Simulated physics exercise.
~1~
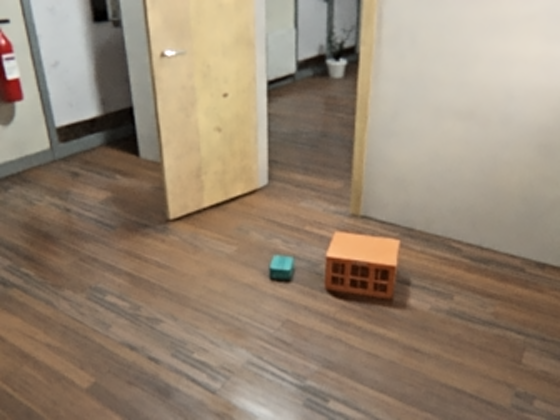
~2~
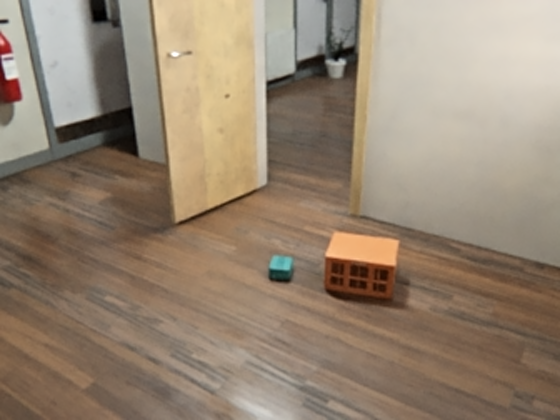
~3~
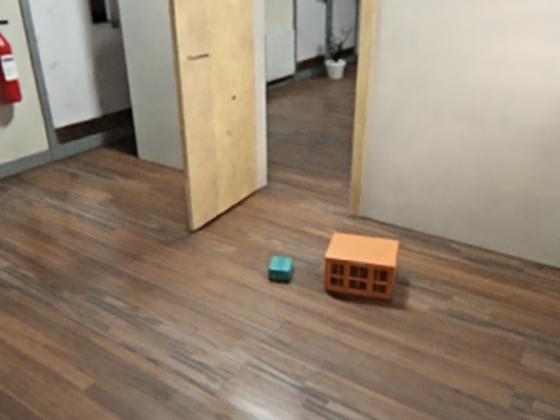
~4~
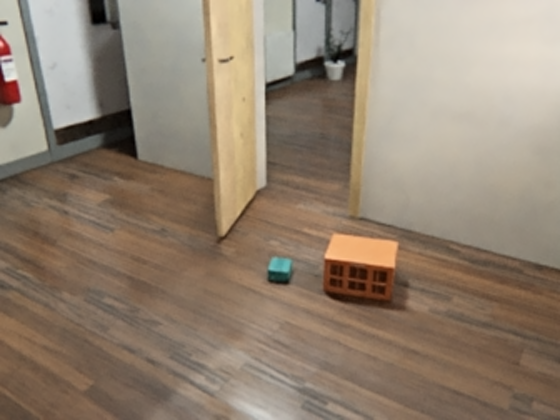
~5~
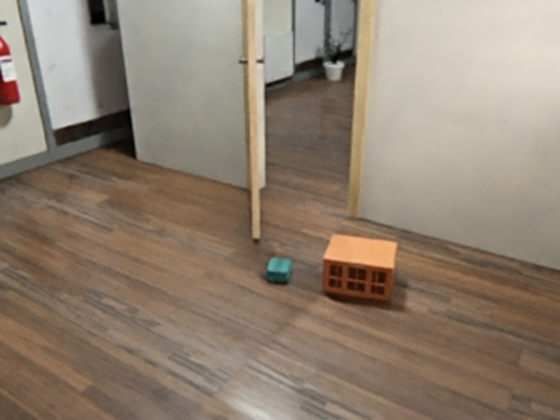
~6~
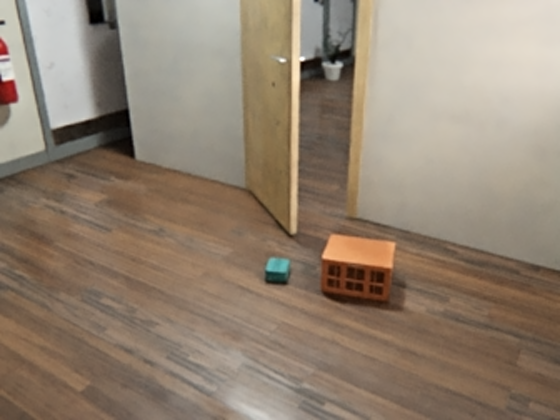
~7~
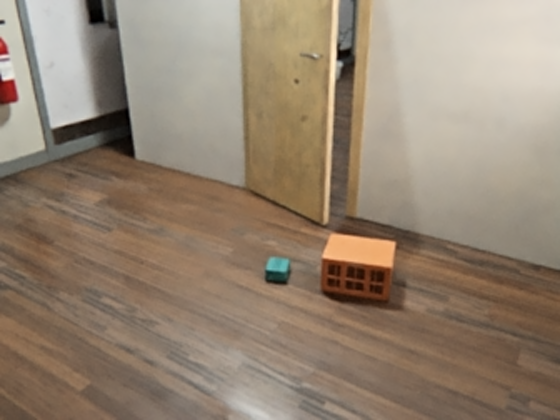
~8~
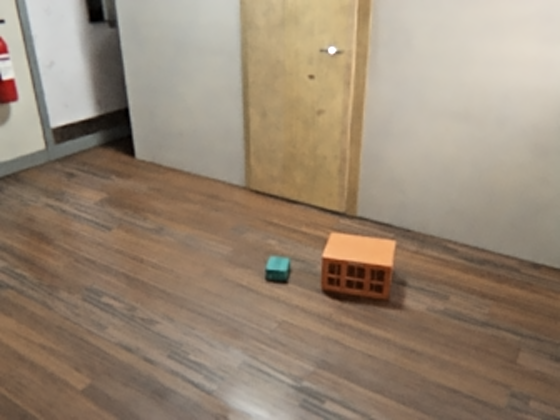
A wooden door swinging steadily shut in its doorway, clearing a small turquoise box and an orange crate on the floor.
